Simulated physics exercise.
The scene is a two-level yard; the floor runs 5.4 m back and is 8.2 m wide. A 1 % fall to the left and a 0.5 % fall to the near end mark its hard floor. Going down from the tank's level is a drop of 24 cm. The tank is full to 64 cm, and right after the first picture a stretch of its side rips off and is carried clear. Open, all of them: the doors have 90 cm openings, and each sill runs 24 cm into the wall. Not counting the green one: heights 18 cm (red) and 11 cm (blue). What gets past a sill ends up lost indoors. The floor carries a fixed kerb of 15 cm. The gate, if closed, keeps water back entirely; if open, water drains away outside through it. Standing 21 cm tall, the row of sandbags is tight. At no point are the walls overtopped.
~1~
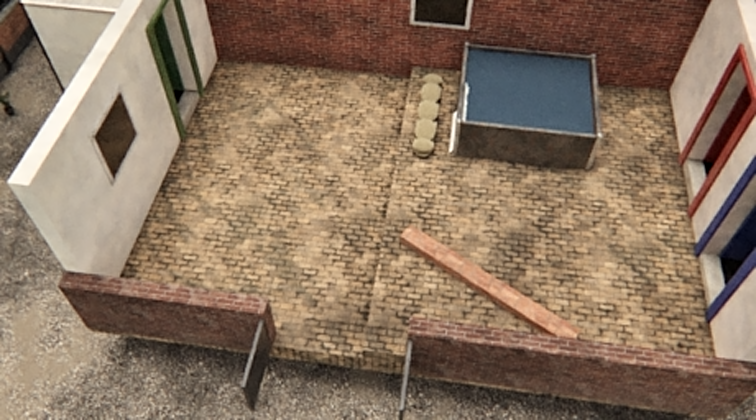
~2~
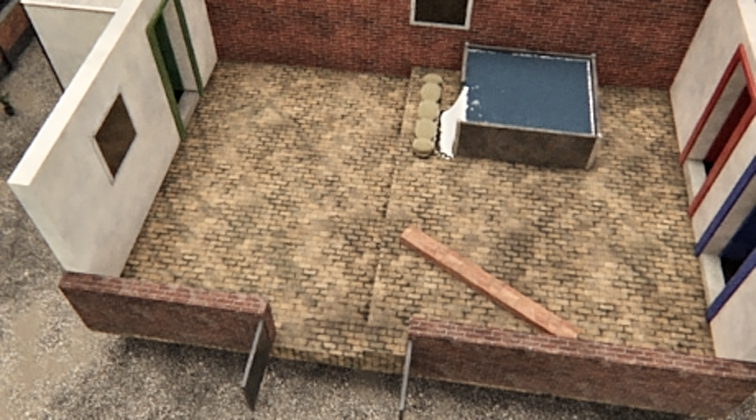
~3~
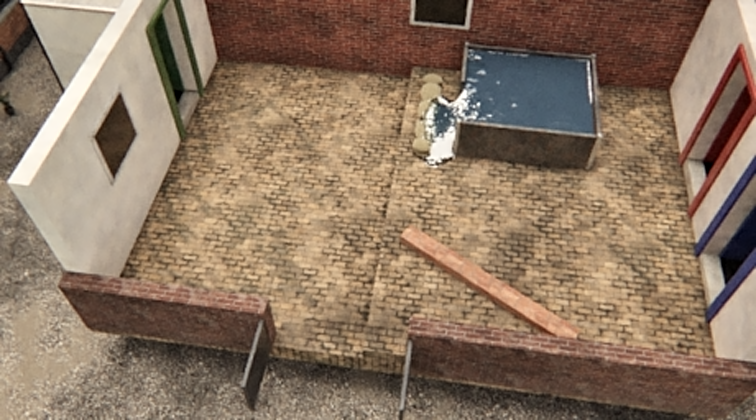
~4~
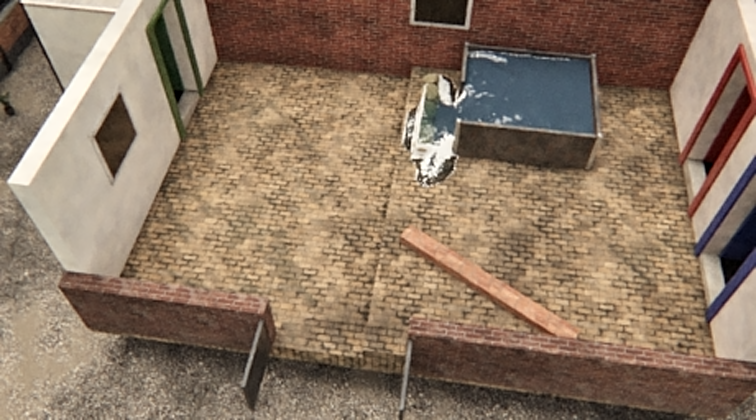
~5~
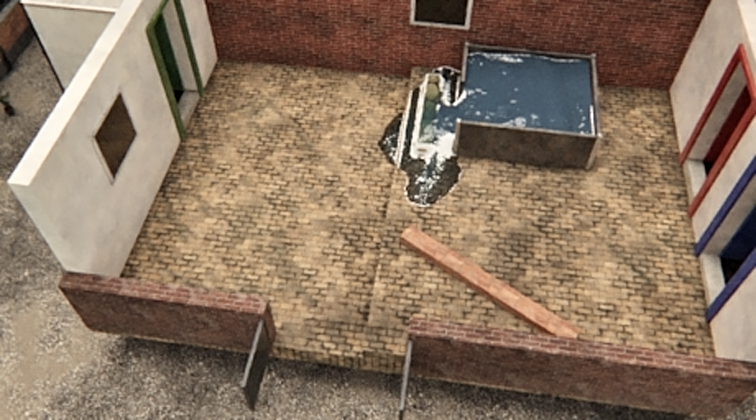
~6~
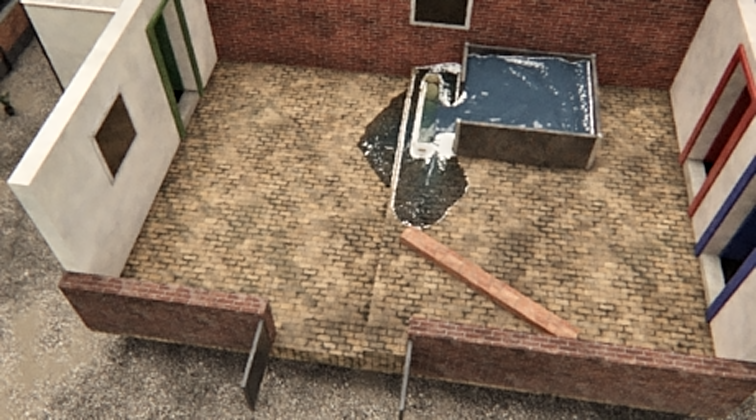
Raised water tank in a brick-paved yard pouring from its left side, dark water spreading over the paving toward the viewer and left.
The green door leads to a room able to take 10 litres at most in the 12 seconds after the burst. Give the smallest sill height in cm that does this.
Roughly 11 cm is needed.
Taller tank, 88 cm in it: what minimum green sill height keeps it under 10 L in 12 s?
19 cm.
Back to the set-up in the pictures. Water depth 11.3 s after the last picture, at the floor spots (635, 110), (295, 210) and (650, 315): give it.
Depths of roughly 2 cm, 5 cm and 4 cm, in that order.
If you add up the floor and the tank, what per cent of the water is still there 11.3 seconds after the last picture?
Around 88 percent is still there.
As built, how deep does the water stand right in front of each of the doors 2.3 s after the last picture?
In cm: Red 0, blue 0, green 12.
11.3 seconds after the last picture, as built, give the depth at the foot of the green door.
It works out to about 5.0 centimetres deep.
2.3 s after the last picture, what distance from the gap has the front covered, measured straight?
5.6 m.
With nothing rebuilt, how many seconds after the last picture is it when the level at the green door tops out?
Some 2.8 s, more or less.
Then, 0.7 s after the last picture water covers 25 % of the floor, deepest (50 cm) near (440, 134); it has not reached the green door.
Then, 2.3 s after the last picture water covers 65 % of the floor, deepest (34 cm) near (440, 134); 12 cm at the green door, 0 litres in over its 18 cm sill.
Then, 11.3 s after the last picture water covers 85 % of the floor, deepest (14 cm) near (439, 141); 5 cm at the green door, 0 litres in over its 18 cm sill.
At the green door as built, the water peaked near 16 cm, 2.9 s after the last picture.
With a sill of 9 cm, 25 litres would have come in within the 12 s; with 12 cm, 6 litres. So under 10 litres takes about 11 cm.
